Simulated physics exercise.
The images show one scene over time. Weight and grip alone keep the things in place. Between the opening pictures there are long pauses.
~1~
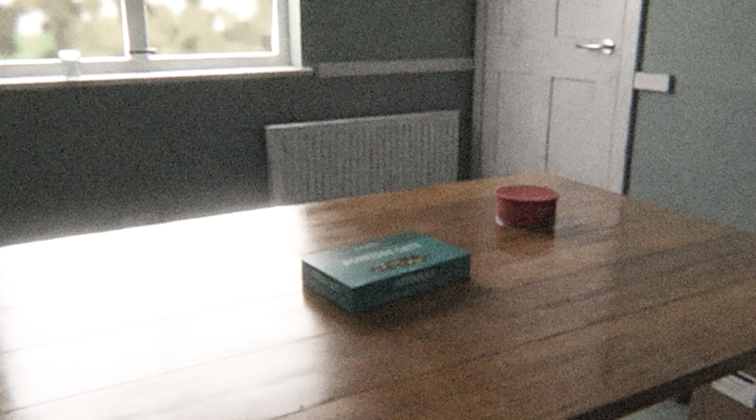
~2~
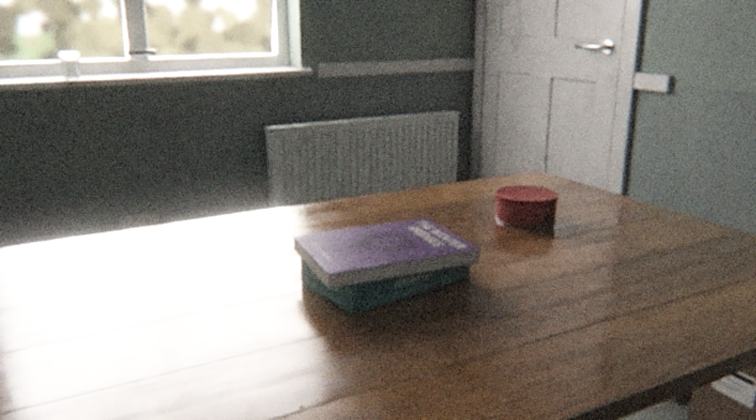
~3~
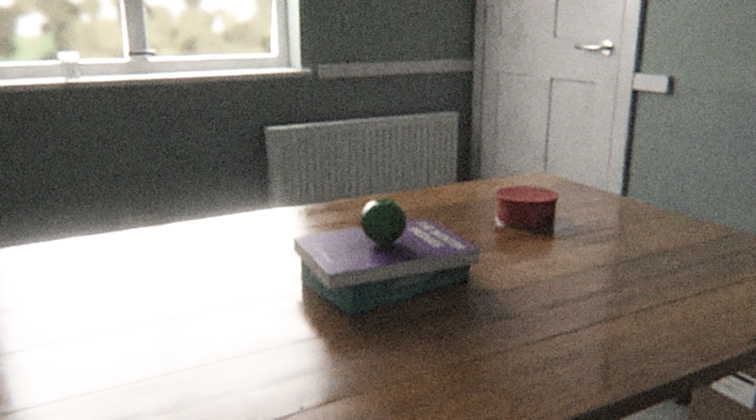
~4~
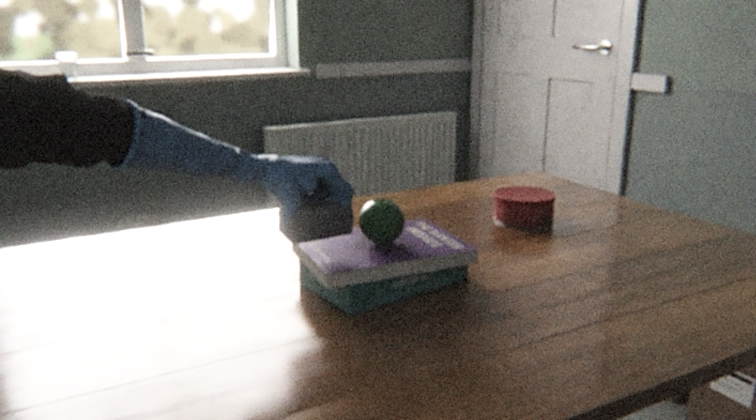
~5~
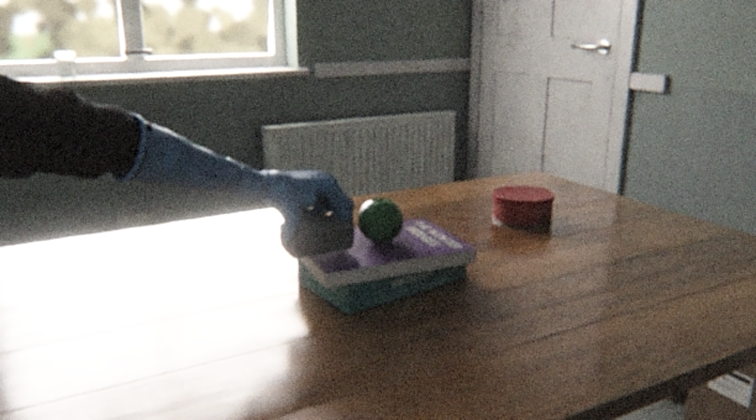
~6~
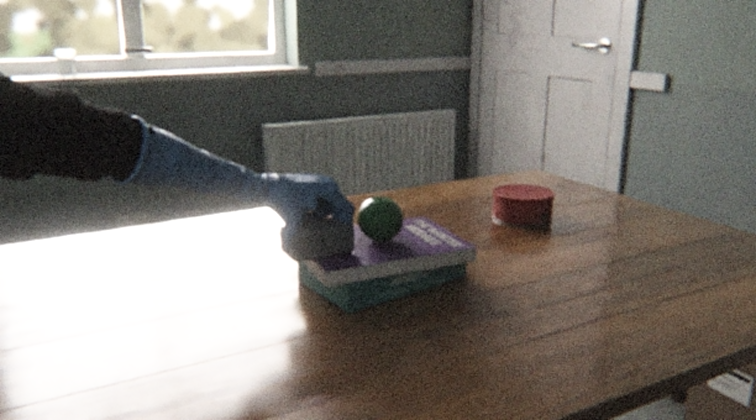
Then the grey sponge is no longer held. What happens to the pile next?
The pile rests steadily.
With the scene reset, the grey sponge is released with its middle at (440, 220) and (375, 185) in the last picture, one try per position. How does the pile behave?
Lab note - try 1: No collapse; try 2: Collapse.
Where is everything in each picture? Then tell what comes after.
The last thing is not in view yet; turquoise packet (386, 267), in the first picture.
The last thing is not in view yet; purple book (384, 249), in the second picture.
The last thing is not in view yet, in the third picture.
Coming down; grey sponge (315, 221); purple book (382, 250), in the fourth picture.
Coming down; grey sponge (316, 236), in the fifth picture.
In place under the hand; grey sponge (317, 239); purple book (381, 247), in the sixth picture.
Then, 0.40 s on from there, no change.
Then, 1.30 s on from there, grey sponge resting near (317, 239).
In the end, all 5 unmoved. At the end, from the last picture's camera, grey sponge near (316, 240). The pile stays up.
